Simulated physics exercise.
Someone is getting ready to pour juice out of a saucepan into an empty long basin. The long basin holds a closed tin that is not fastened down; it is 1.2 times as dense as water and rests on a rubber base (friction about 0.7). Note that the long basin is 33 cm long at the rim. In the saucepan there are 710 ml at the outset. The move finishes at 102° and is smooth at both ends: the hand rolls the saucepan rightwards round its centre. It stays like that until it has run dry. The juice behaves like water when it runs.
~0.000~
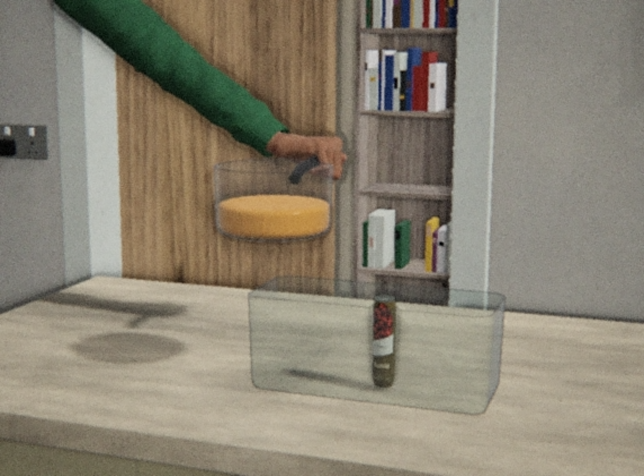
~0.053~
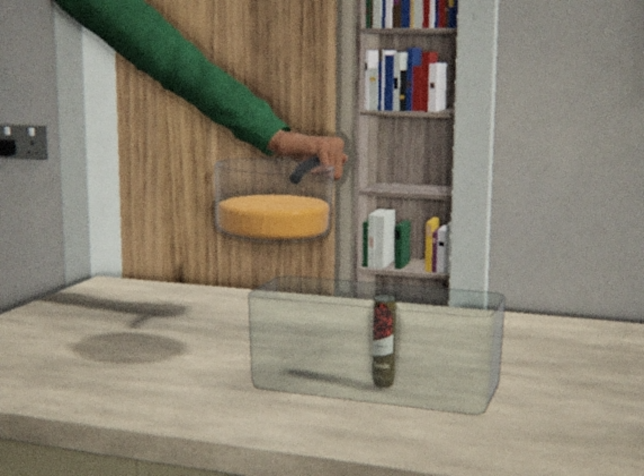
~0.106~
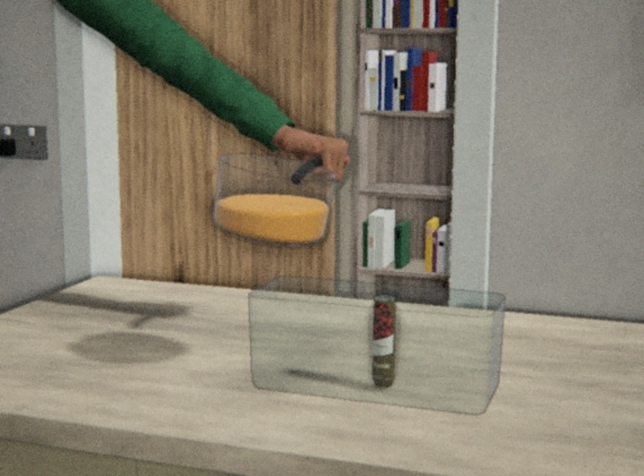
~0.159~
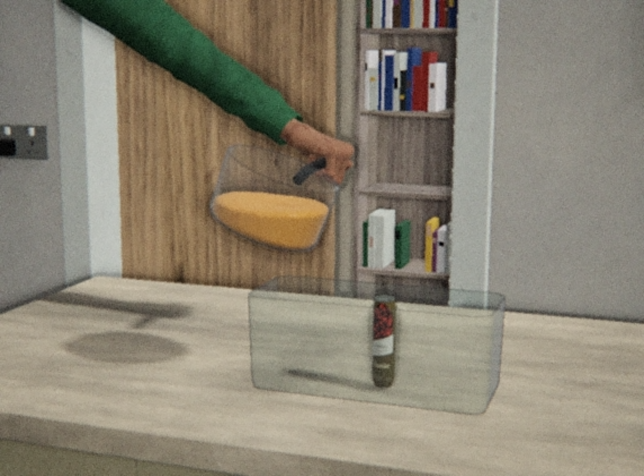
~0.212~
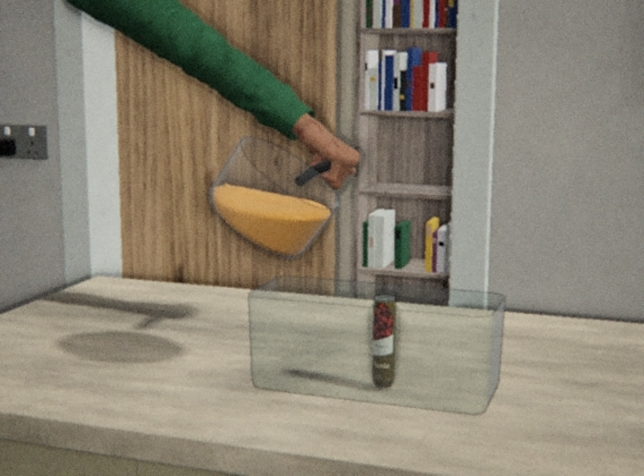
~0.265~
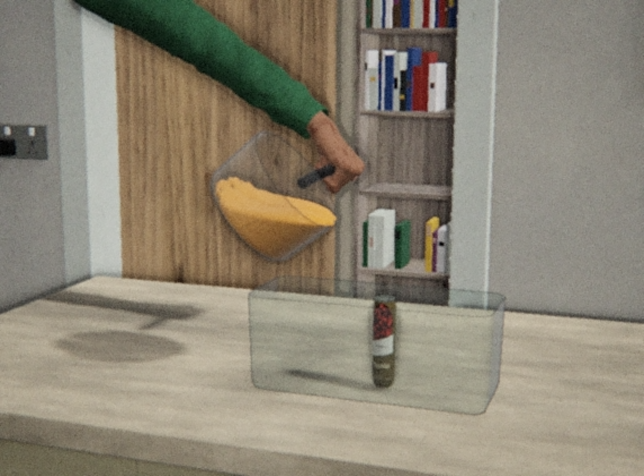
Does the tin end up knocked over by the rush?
No.
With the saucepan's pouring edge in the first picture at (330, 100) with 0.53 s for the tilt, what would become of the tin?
It tumbles.
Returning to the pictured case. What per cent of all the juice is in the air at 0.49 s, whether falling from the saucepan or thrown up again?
Close to 32 per cent, I'd say.
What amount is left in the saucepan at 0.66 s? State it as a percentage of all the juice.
Near 14 percent, more or less.
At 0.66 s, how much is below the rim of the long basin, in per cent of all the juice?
That comes to about 80 percent.
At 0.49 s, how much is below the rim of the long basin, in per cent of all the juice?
Fraction in basin: Approx. 38%.
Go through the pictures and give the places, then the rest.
It leans 0°; its right rim is at (329, 170); the juice meets the walls at (225, 200) and (328, 206); the long basin's rim runs from (263, 287) to (499, 307); the tin's top is at (385, 302), in the first picture.
It leans 3°; its right rim is at (330, 172); the juice meets the walls at (224, 200) and (327, 207), in the second picture.
It leans 10°; its right rim is at (333, 180); the juice meets the walls at (223, 199) and (327, 208), in the third picture.
It leans 21°; its right rim is at (336, 193); the juice meets the walls at (221, 195) and (327, 210), in the fourth picture.
It leans 35°; its right rim is at (335, 210); the juice meets the walls at (219, 187) and (330, 212), in the fifth picture.
It leans 51°; its right rim is at (330, 227); the juice meets the walls at (228, 182) and (330, 216), in the sixth picture.
By 0.49 s the tilt is 101° and 31 per cent is still to pour; the tin stands where it began.
By 0.66 s the tilt is 102° and 13 per cent is still to pour; the tin stands where it began.
By 0.84 s the tilt is 102° and 3 per cent is still to pour; the tin stands where it began.
By 1.03 s the tilt is 102° and 0 per cent is still to pour; the tin stands where it began.
At rest the tin stands where it began.
